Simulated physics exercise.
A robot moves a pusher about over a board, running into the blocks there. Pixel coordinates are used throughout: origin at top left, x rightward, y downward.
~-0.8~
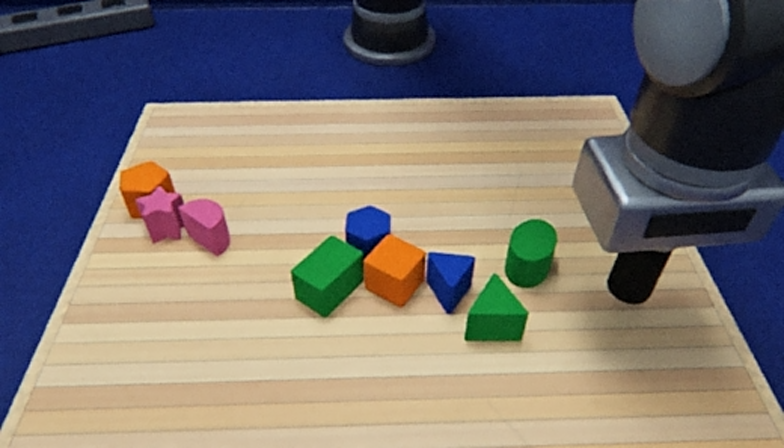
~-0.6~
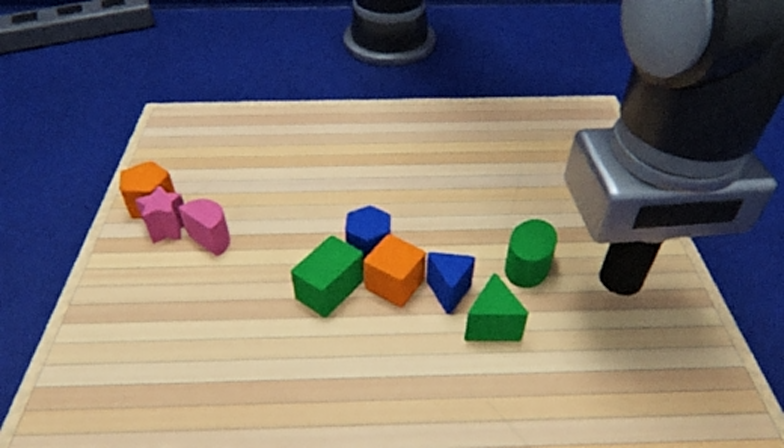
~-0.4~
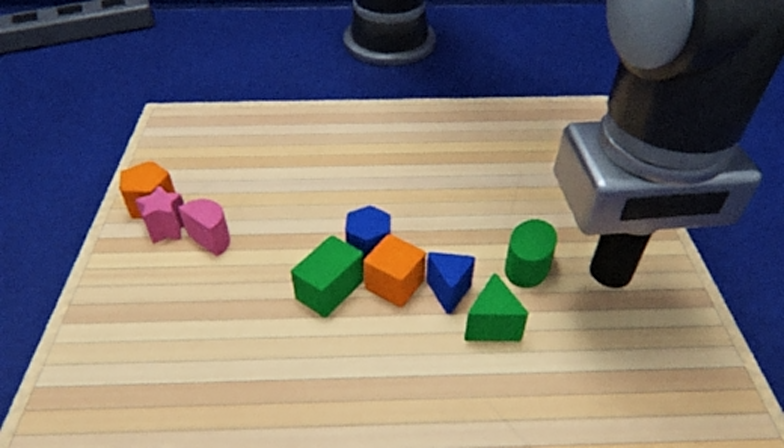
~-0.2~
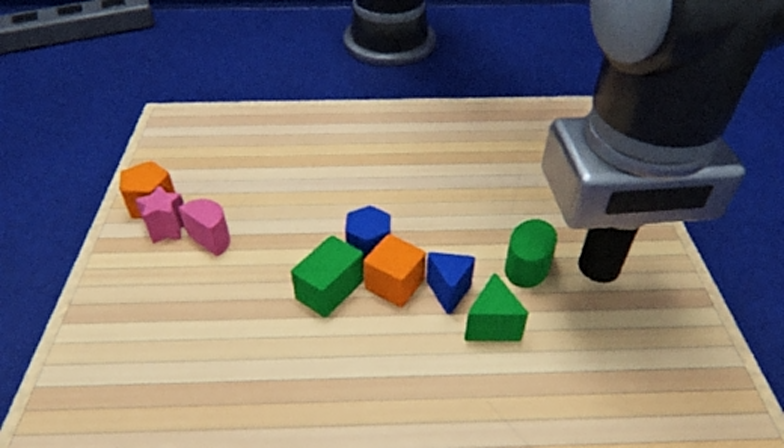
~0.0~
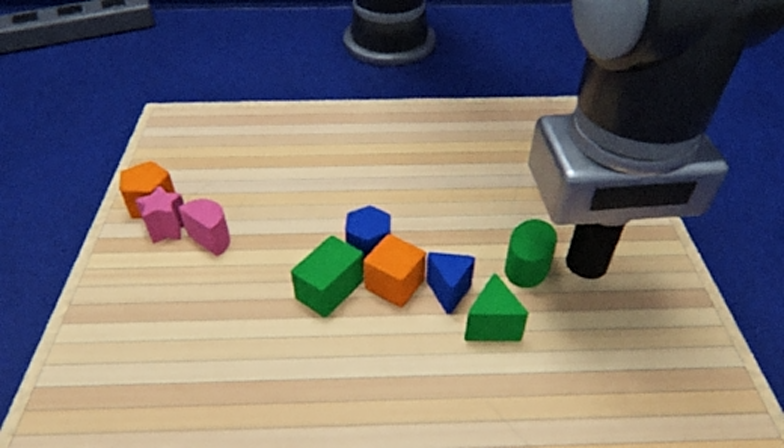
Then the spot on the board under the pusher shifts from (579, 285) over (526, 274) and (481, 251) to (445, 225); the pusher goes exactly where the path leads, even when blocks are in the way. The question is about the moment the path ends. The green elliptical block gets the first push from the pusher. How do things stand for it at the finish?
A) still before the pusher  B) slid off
My answer is option A.
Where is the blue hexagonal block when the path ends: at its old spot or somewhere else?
It keeps its spot.
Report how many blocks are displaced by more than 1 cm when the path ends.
The answer will be one.
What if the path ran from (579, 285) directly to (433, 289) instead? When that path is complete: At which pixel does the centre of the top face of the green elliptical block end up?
Roughly at (493, 228).
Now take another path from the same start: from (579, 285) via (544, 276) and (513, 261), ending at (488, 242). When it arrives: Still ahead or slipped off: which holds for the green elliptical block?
It holds its place in front.
On the path given first. One third of the way, pusher at (530, 252); green elliptical block at (495, 225), turned 20° clockwise.
Two thirds of the way, pusher at (484, 230); green elliptical block at (453, 203), turned 25° clockwise.
At the end, pusher at (447, 205); blue hexagonal block not moved; blue three-sided block not moved; green elliptical block at (415, 181), turned 15° clockwise.
